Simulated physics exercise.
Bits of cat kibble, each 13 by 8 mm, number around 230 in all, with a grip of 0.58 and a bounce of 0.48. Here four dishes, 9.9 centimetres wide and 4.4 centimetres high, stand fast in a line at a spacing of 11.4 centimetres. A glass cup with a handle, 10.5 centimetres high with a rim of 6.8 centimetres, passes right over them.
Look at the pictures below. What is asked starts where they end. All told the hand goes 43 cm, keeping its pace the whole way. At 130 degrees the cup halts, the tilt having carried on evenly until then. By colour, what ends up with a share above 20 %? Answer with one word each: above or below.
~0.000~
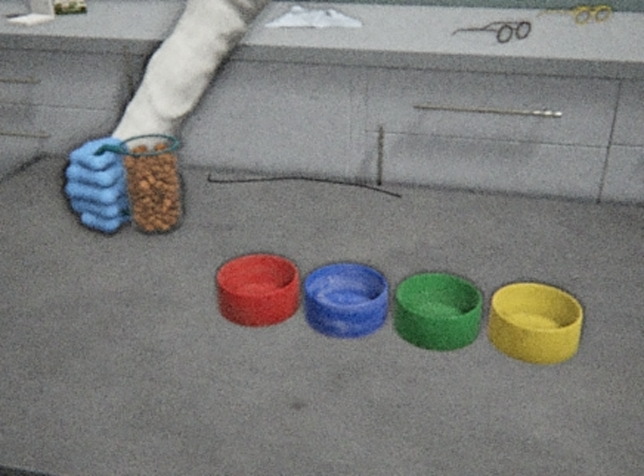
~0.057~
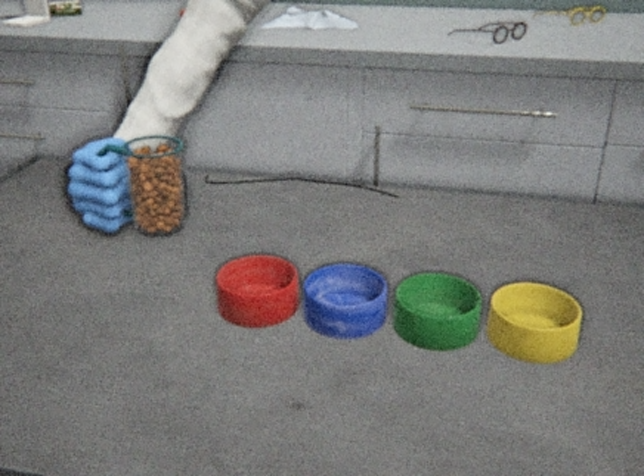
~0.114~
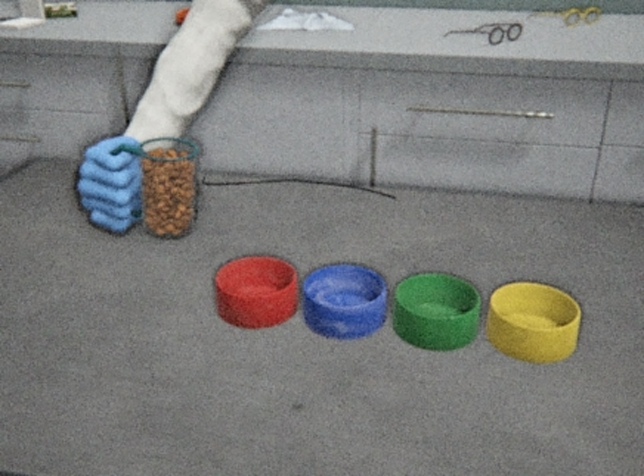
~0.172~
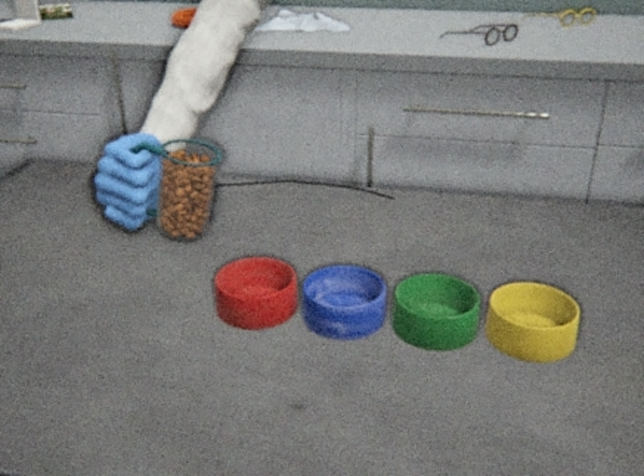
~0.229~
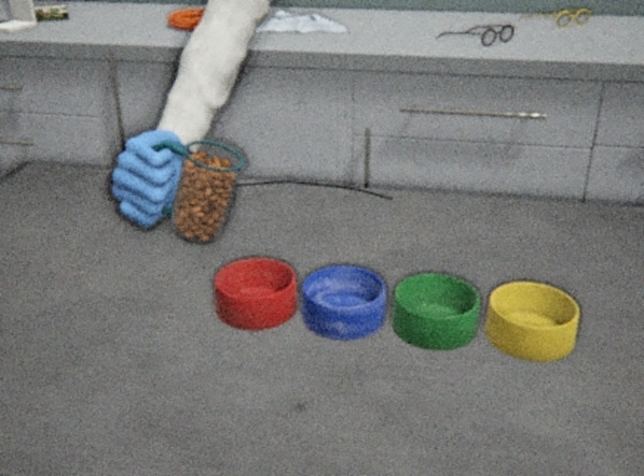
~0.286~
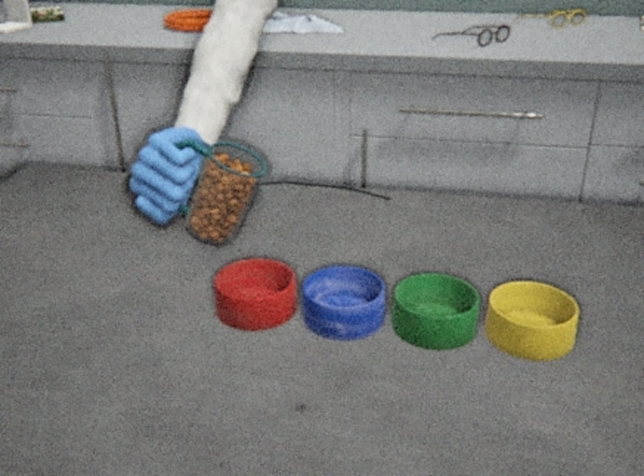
Red below, blue below, green below, yellow above, counter above.
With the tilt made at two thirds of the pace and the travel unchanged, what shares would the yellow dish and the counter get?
Yellow: 90, counter: 20.
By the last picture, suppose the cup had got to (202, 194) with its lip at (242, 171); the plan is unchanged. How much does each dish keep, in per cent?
Then red 0, blue 0, green 20, and yellow 70.
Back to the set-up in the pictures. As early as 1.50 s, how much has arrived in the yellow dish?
65 %.
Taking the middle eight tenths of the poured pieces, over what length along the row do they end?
Spread: Around 16 cm.
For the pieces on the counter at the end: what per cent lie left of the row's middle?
Roughly 0 per cent of them.
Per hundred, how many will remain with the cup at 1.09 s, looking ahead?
I'd put it at roughly 85 per cent.
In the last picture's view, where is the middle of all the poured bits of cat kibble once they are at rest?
(551, 326) or so.
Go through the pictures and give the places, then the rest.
Cup at (153, 185), tilt 0 degrees, lip at (175, 147), moved 0.0 cm; middle of the pieces at (156, 184); red dish at (258, 275); blue dish at (346, 285); green dish at (439, 295); yellow dish at (537, 307), in the first picture.
Cup at (156, 187), tilt 1 degrees, lip at (179, 149), moved 0.6 cm; middle of the pieces at (159, 185), in the second picture.
Cup at (168, 189), tilt 6 degrees, lip at (195, 154), moved 2.3 cm; middle of the pieces at (171, 188), in the third picture.
Cup at (186, 192), tilt 12 degrees, lip at (218, 160), moved 4.7 cm; middle of the pieces at (189, 191), in the fourth picture.
Cup at (204, 194), tilt 18 degrees, lip at (241, 166), moved 7.1 cm; middle of the pieces at (208, 193), in the fifth picture.
Cup at (223, 196), tilt 24 degrees, lip at (264, 172), moved 9.5 cm; middle of the pieces at (226, 196); red dish at (255, 279); blue dish at (344, 287); green dish at (436, 295); yellow dish at (533, 304). Its pace works out near 105 degrees a second; the hand travels 42 cm a second, in the sixth picture.
After 0.77 s, tilt 75 degrees; cup holds 100 %.
After 1.09 s, tilt 109 degrees; cup holds 85 %, yellow 10 %.
After 1.50 s, tilt 130 degrees; cup holds 0 %, yellow 65 %.
At rest (2.0 s), red 0 %, blue 0 %, green 0 %, yellow 65 %, counter 35 %.
